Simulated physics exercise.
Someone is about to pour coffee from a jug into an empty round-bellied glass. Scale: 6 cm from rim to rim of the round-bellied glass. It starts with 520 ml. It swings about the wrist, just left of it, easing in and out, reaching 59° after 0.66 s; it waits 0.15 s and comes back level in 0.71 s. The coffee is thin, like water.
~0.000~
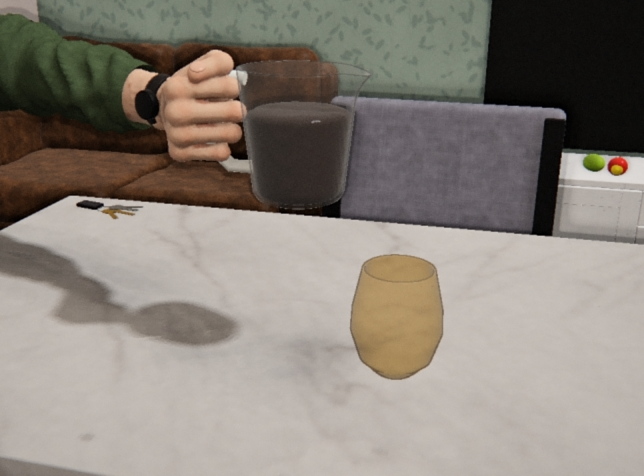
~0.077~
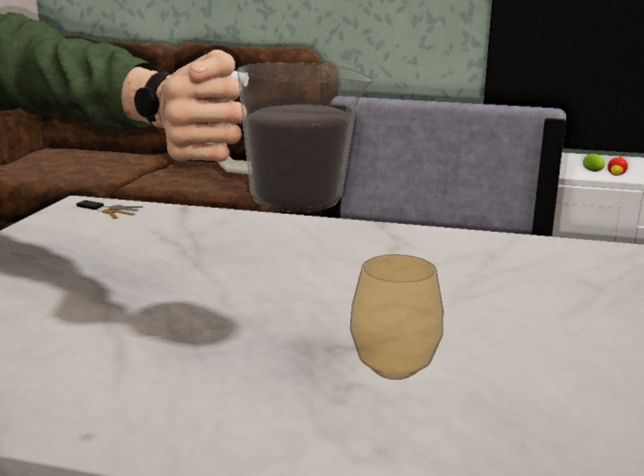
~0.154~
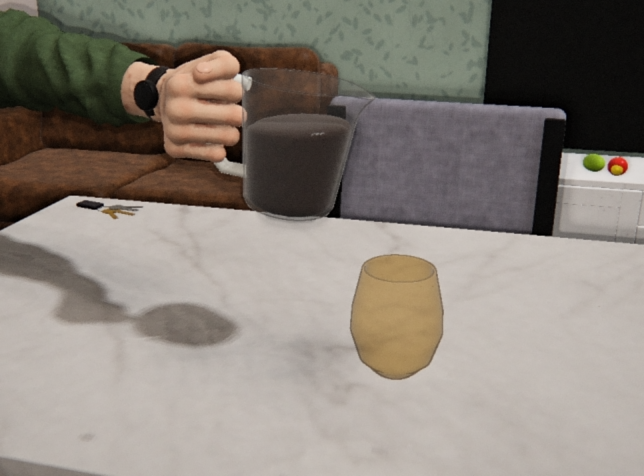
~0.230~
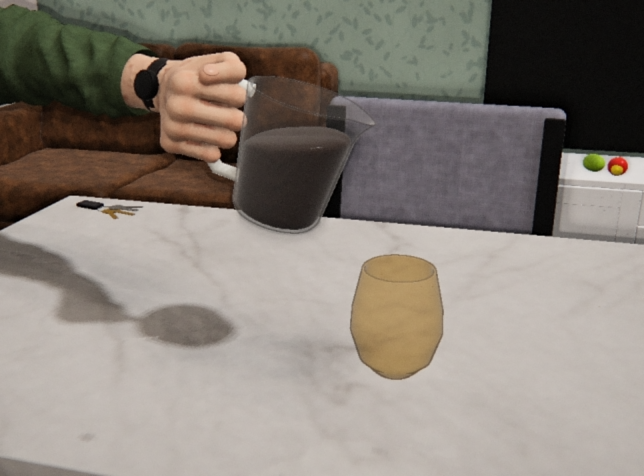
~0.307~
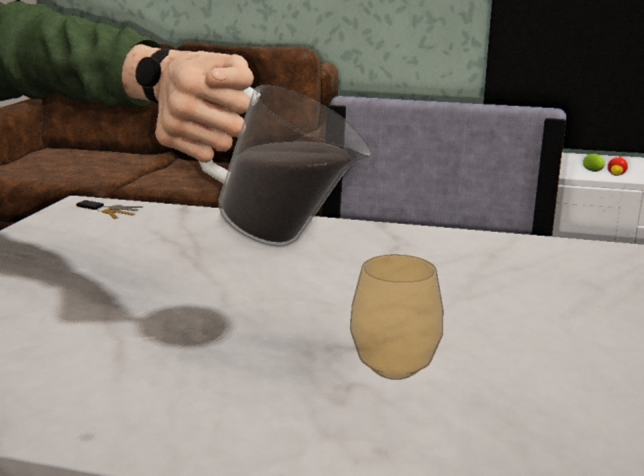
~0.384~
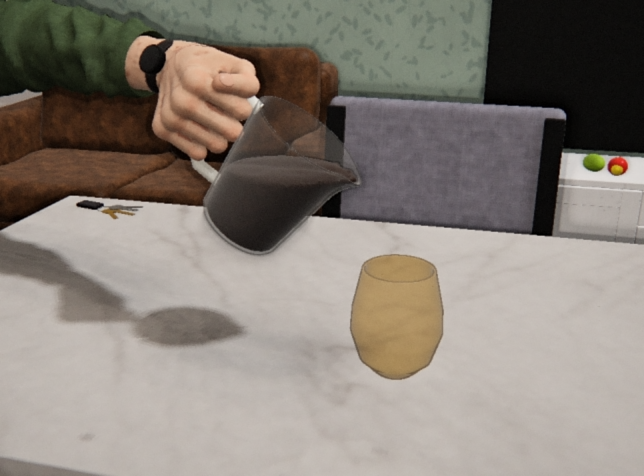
The video shows a hand in a green sleeve holding a clear jug of dark liquid above a marble table, lowering it slightly and steadily tilting its spout down to the right, near a yellowish round-bellied glass.
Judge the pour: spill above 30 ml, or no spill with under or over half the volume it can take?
Expect this: A mess beside it.
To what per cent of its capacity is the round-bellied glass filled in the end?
About 10 per cent.
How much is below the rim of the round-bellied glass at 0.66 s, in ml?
Some 0 ml.
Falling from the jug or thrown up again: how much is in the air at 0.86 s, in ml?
Close to 60 ml.
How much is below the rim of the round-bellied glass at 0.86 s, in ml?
Close to 5 ml.
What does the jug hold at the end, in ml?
About 370 ml.
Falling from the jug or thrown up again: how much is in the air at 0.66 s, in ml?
About 40 ml.
Then, 0.66 s in, the tilt is 59° and the round-bellied glass has 0 ml, the jug 465 ml, and 10 ml is on the table.
Then, 0.86 s in, the tilt is 58° and the round-bellied glass has 5 ml, the jug 395 ml, and 60 ml is on the table.
Then, 1.08 s in, the tilt is 41° and the round-bellied glass has 40 ml, the jug 365 ml, and 105 ml is on the table.
Then, 1.31 s in, the tilt is 12° and the round-bellied glass has 45 ml, the jug 365 ml, and 110 ml is on the table.
Finally, the round-bellied glass has 45 ml, the jug 365 ml, and 110 ml is on the table.
